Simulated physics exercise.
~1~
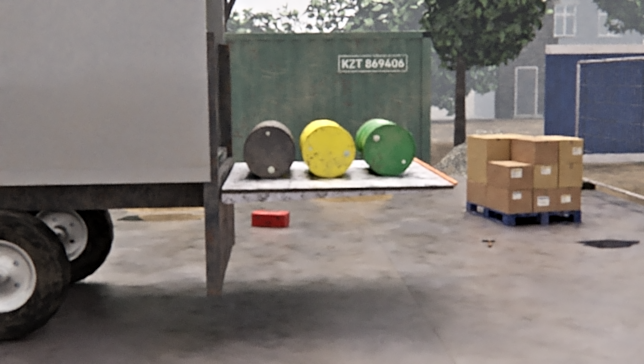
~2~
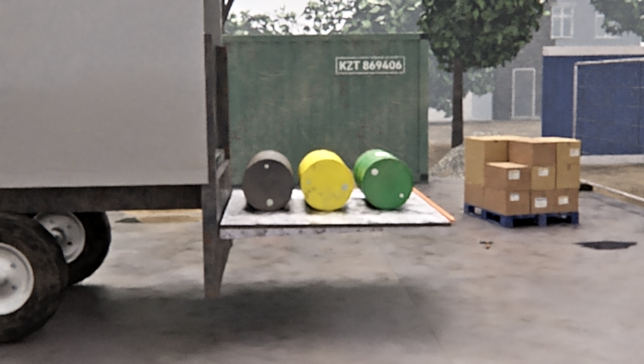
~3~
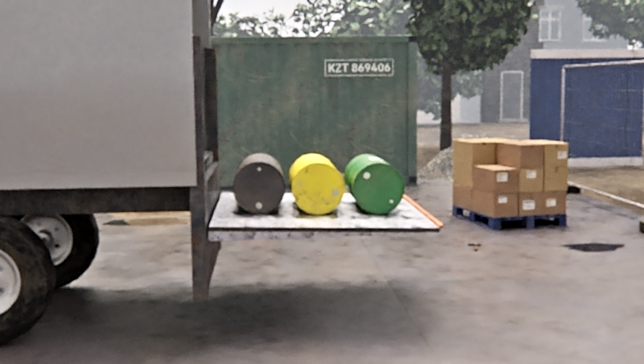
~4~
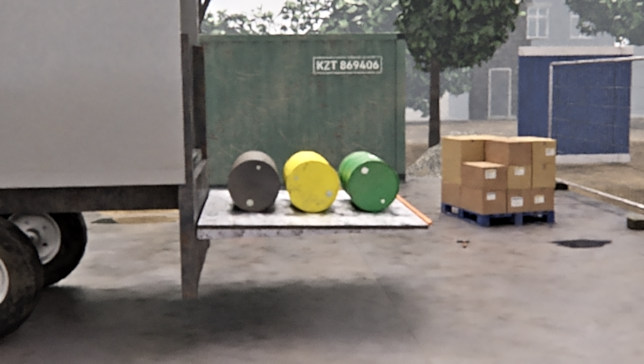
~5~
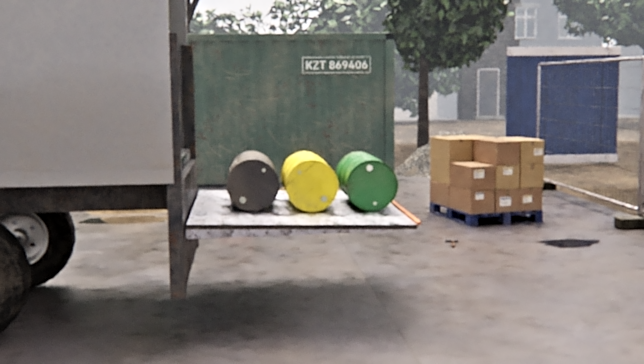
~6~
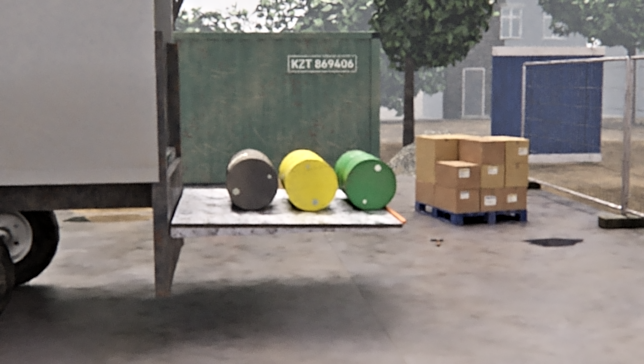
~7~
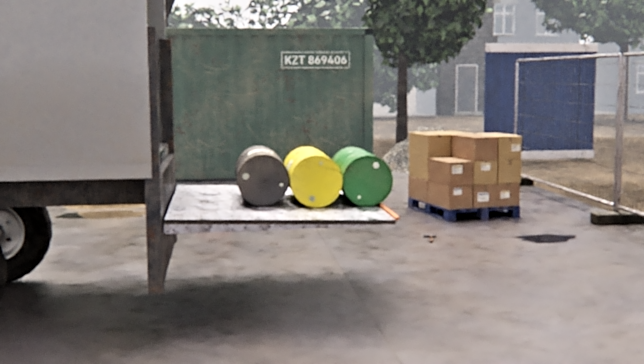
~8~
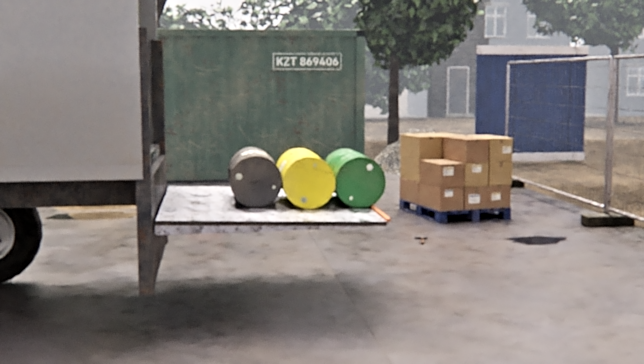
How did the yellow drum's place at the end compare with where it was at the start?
At the end it was lower, having gone down with the platform, and it lay closer to the platform's outer edge than at the start, though it was slightly further left in the view.
